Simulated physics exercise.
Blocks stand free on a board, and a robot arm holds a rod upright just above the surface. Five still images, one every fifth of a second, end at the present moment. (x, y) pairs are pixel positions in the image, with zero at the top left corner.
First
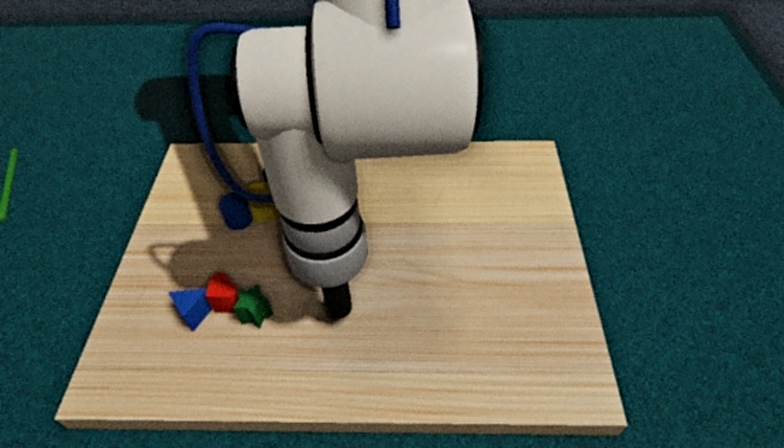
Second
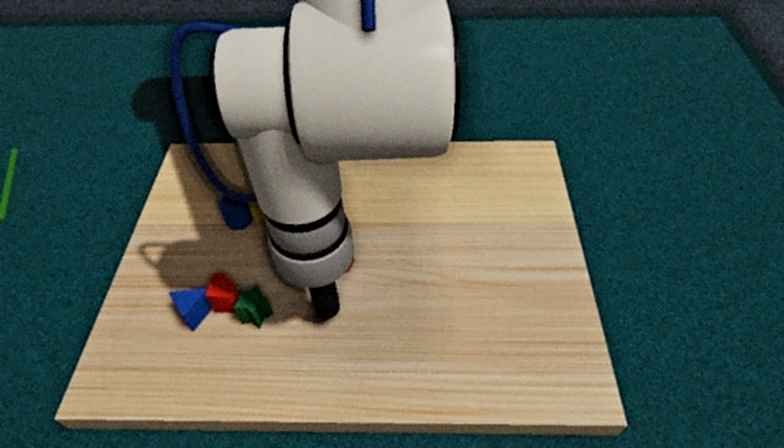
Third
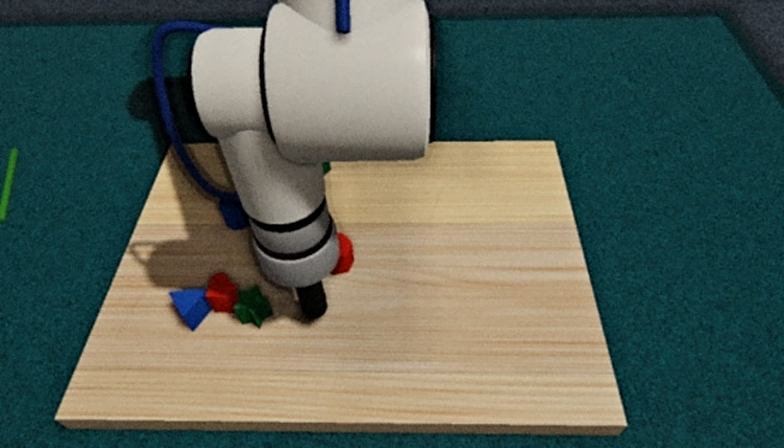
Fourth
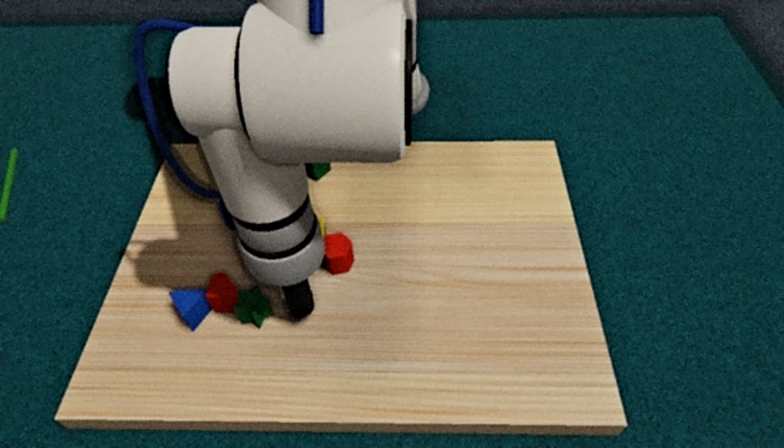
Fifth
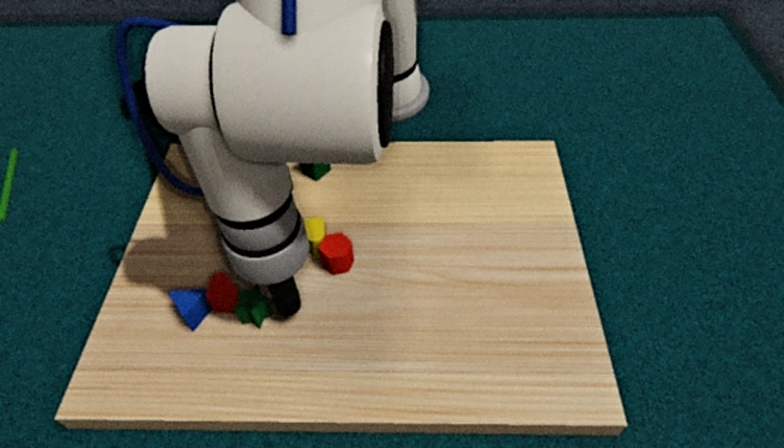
At the start, a robot arm holds a dark rod over a wooden board, to the right of a blue, a red and a green block. The arm shifts steadily left, hiding a blue cylinder and uncovering other blocks behind it, until the rod is close beside the unmoved green star-shaped block.
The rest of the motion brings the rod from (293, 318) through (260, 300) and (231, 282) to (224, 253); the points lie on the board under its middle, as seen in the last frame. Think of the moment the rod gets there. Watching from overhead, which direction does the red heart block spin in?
It goes clockwise.
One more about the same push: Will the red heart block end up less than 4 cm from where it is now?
Answer: Yes.
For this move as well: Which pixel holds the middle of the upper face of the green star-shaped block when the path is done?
Most likely (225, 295).
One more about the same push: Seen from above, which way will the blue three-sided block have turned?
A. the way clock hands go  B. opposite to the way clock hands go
B - opposite to the way clock hands go.
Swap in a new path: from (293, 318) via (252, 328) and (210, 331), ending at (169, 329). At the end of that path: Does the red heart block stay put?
No
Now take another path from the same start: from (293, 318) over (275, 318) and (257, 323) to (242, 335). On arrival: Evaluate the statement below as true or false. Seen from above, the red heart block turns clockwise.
The claim holds.
The first path, step by step. One third of the way, rod at (255, 288); blue three-sided block at (180, 296), turned 35° anticlockwise; red heart block at (209, 285), turned 40° clockwise; green star-shaped block at (231, 296), turned 70° anticlockwise.
Two thirds of the way, rod at (225, 269); blue three-sided block at (178, 295), turned 40° anticlockwise; red heart block at (202, 290), turned 75° clockwise; green star-shaped block at (225, 295), turned 110° anticlockwise.
At the end, rod at (219, 240); blue three-sided block at (178, 295), turned 40° anticlockwise; red heart block at (202, 290), turned 75° clockwise; blue cylinder unmoved; green star-shaped block at (225, 295), turned 110° anticlockwise.
